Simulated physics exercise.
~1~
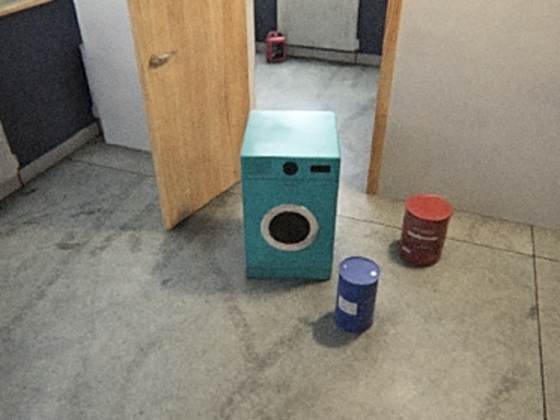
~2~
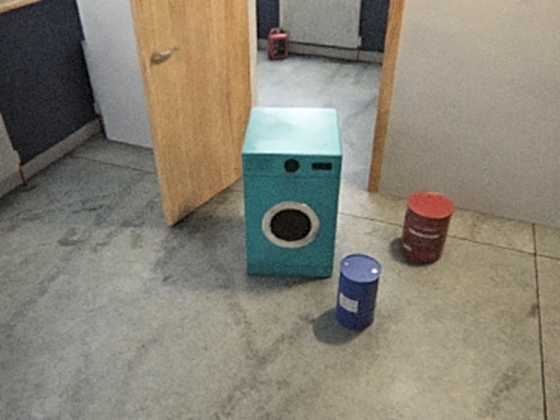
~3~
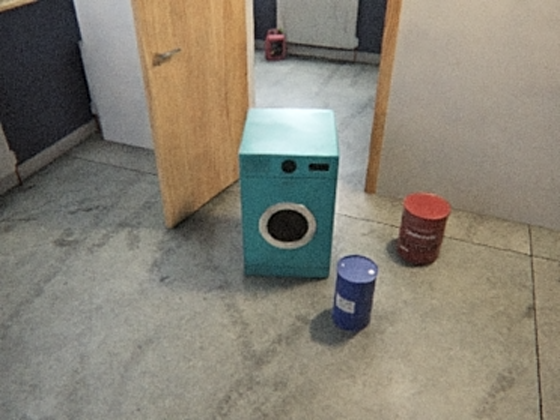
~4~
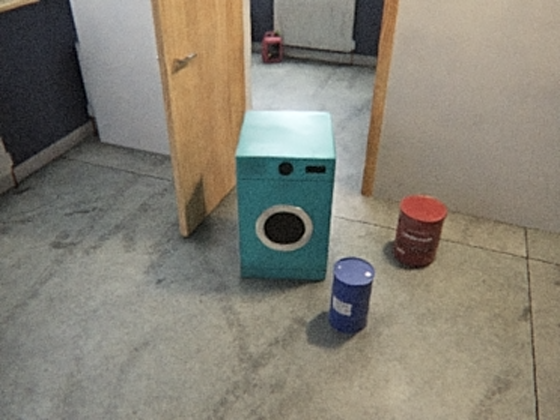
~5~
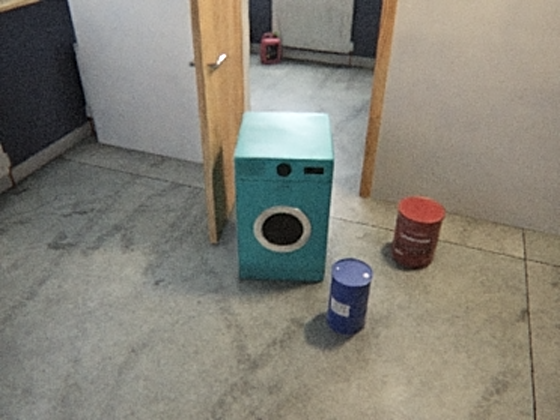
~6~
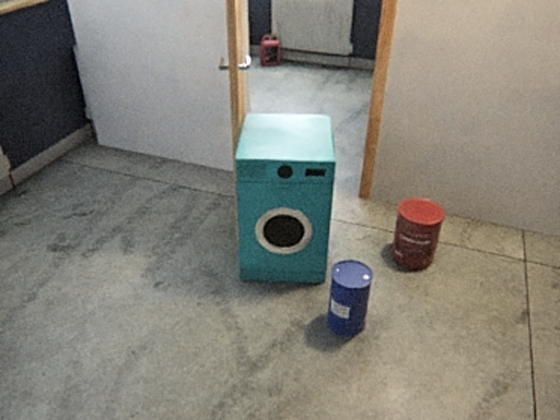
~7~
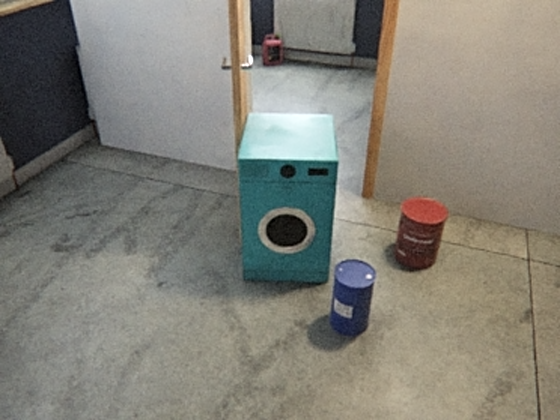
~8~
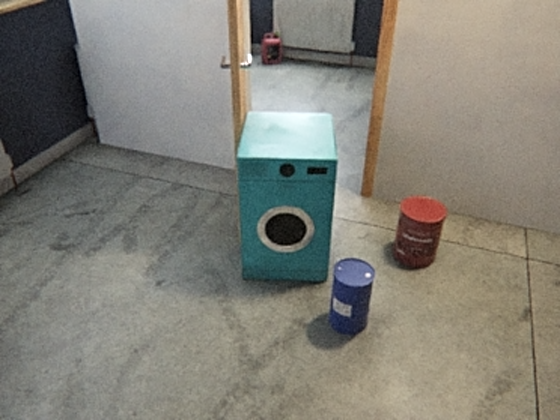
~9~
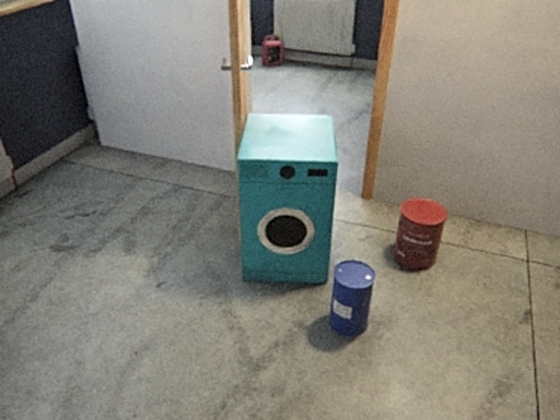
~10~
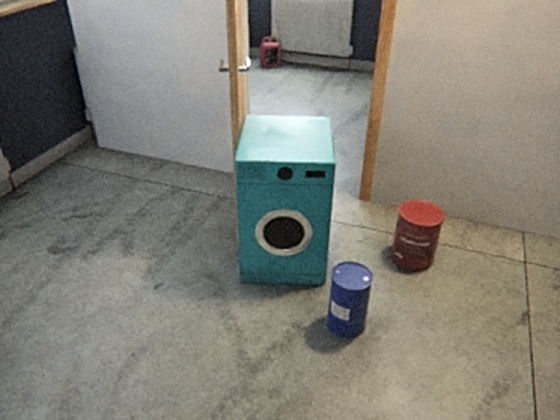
A wooden door swings partway toward its frame and stops, still open, behind a turquoise appliance.
